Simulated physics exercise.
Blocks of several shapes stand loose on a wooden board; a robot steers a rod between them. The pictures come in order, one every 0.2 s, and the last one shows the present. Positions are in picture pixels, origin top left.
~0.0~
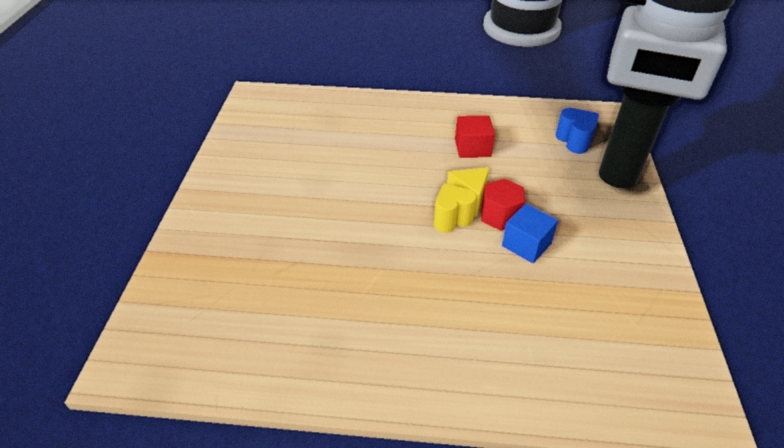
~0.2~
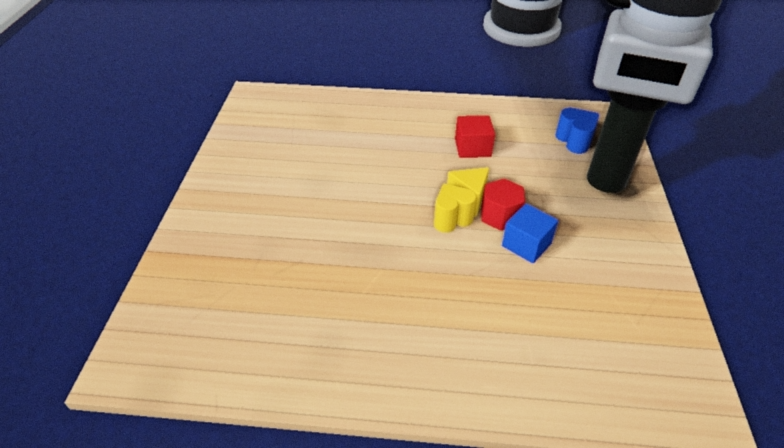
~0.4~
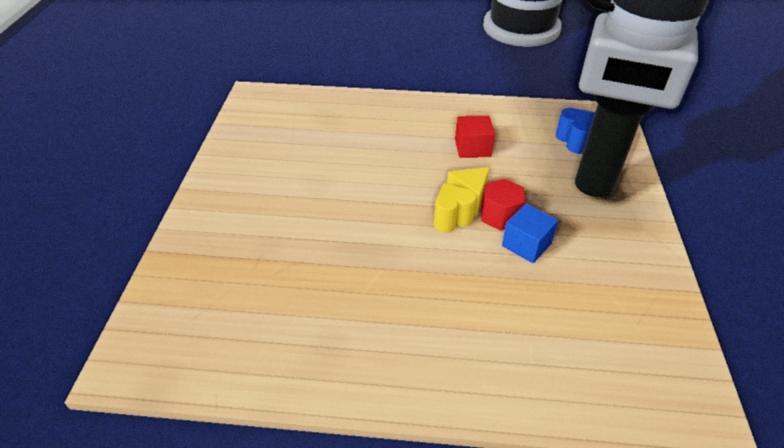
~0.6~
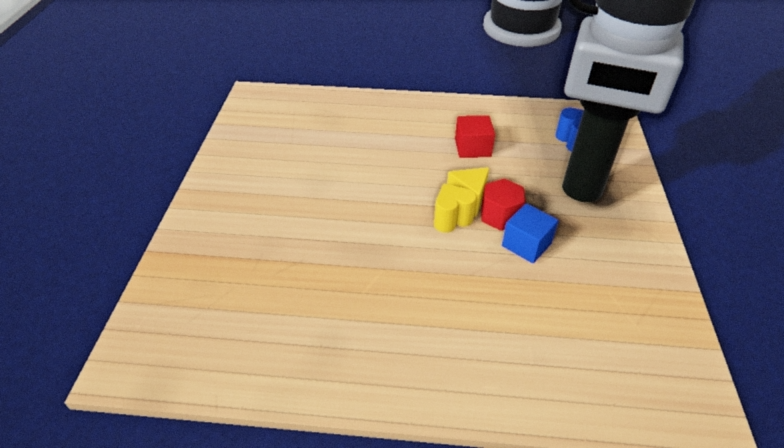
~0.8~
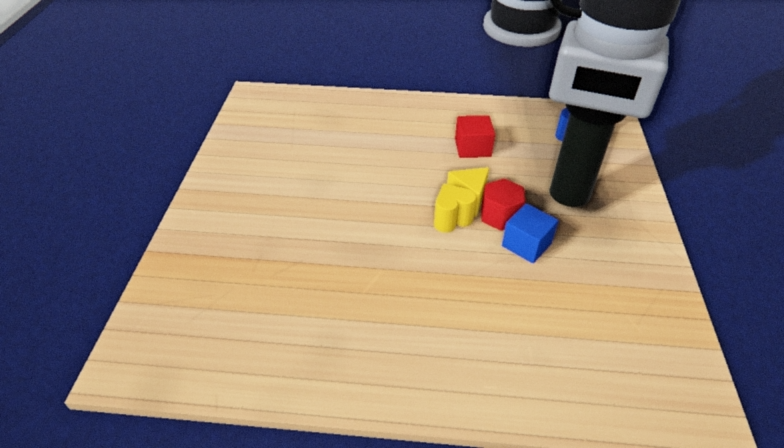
Black robot rod sliding slowly left and slightly nearer across a wooden board, passing before a blue block while scattered blocks stay still.
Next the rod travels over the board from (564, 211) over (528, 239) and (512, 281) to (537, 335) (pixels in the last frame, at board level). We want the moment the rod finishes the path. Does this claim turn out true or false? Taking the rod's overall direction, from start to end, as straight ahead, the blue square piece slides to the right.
It is true.
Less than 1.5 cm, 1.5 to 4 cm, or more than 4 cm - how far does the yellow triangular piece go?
The displacement of the yellow triangular piece is below 1.5 cm.
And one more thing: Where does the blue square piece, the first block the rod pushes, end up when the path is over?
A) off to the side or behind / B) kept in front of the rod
The correct letter is A.
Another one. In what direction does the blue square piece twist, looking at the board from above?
Short answer: Clockwise.
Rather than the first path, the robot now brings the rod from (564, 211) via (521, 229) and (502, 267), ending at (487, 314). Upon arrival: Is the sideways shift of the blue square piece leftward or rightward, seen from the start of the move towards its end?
With start-to-end as forward, it shifts left.
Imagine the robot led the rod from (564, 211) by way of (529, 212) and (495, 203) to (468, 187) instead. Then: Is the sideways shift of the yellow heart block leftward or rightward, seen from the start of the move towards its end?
It goes toward the left-hand side.
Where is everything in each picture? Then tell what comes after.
The first frame shows rod's lower end (618, 176); yellow heart block (454, 196); yellow triangular piece (472, 177); red hexagon (505, 192); blue square piece (533, 221).
The second frame shows rod (606, 180); blocks still.
The third frame shows rod (594, 185); blocks still.
The fourth frame shows rod (582, 189); blocks still.
The fifth frame shows rod (570, 194); yellow heart block (454, 196); yellow triangular piece (472, 177); red hexagon (505, 192); blue square piece (533, 221).
On the path given first. One third of the way, rod (532, 223); red hexagon (500, 195), turned 30° clockwise; blue square piece (511, 239).
Two thirds of the way, rod (516, 265); red hexagon (499, 197), turned 40° clockwise; blue square piece (481, 275), turned 30° clockwise.
At the end, rod (543, 319); yellow heart block still; yellow triangular piece still; red hexagon (499, 197), turned 40° clockwise; blue square piece (479, 278), turned 35° clockwise.
